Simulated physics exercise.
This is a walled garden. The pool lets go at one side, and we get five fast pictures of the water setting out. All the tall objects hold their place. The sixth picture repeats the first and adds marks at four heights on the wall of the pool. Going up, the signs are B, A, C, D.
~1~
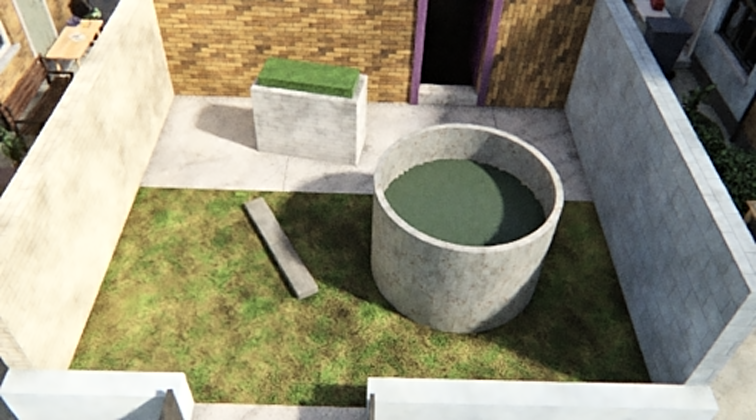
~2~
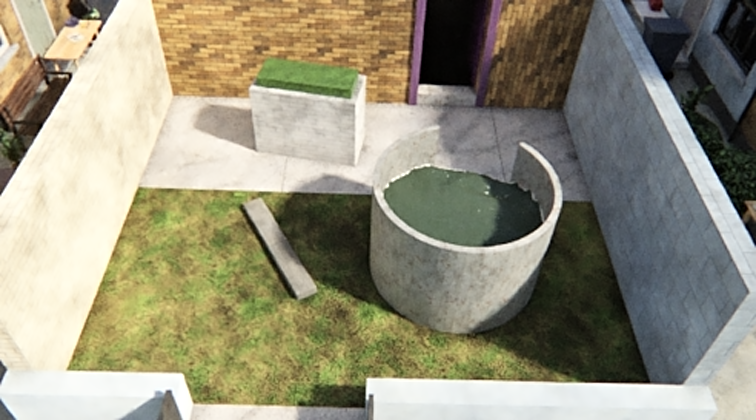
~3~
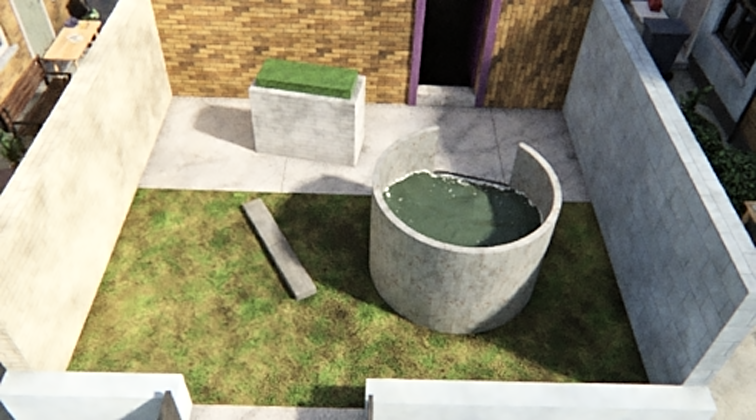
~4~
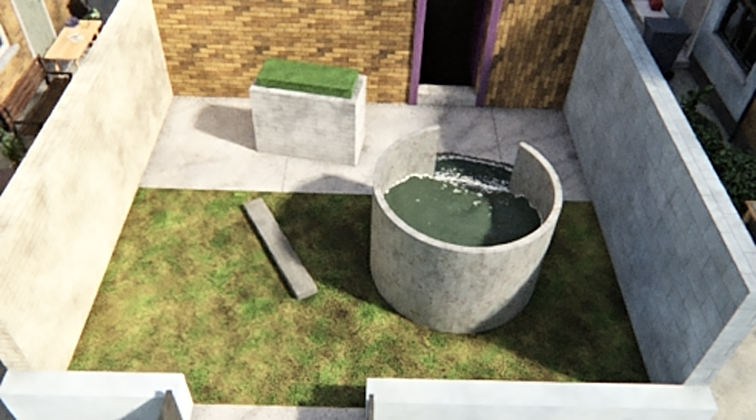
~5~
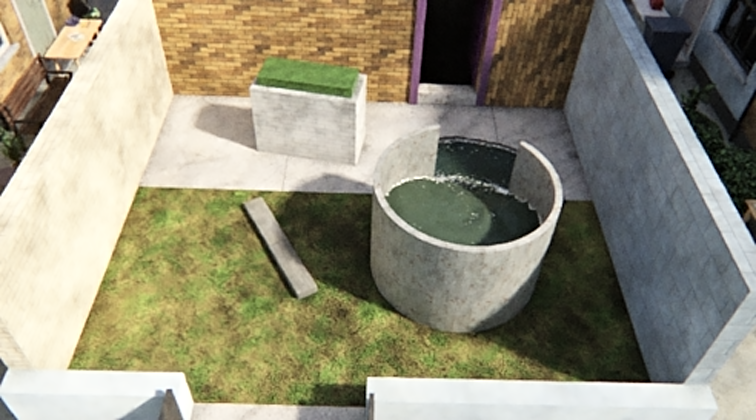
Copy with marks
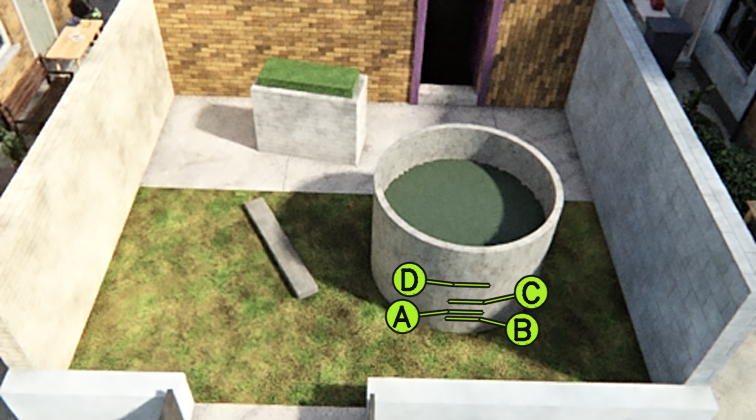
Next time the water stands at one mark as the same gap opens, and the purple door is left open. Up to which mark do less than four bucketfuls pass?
Line C just does it.
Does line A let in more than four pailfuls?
No.
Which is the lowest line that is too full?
Line D.
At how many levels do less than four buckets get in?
Three.
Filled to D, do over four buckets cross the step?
Yes.
In lime, A at (464, 312); B at (463, 318); C at (466, 301); D at (470, 284); from the bottom up B, A, C, D.
If A is chosen, nothing gets over.
If B is chosen, nothing gets over.
If C is chosen, a splash gets over, under a bucket.
If D is chosen, about 11 bucketfuls get in.
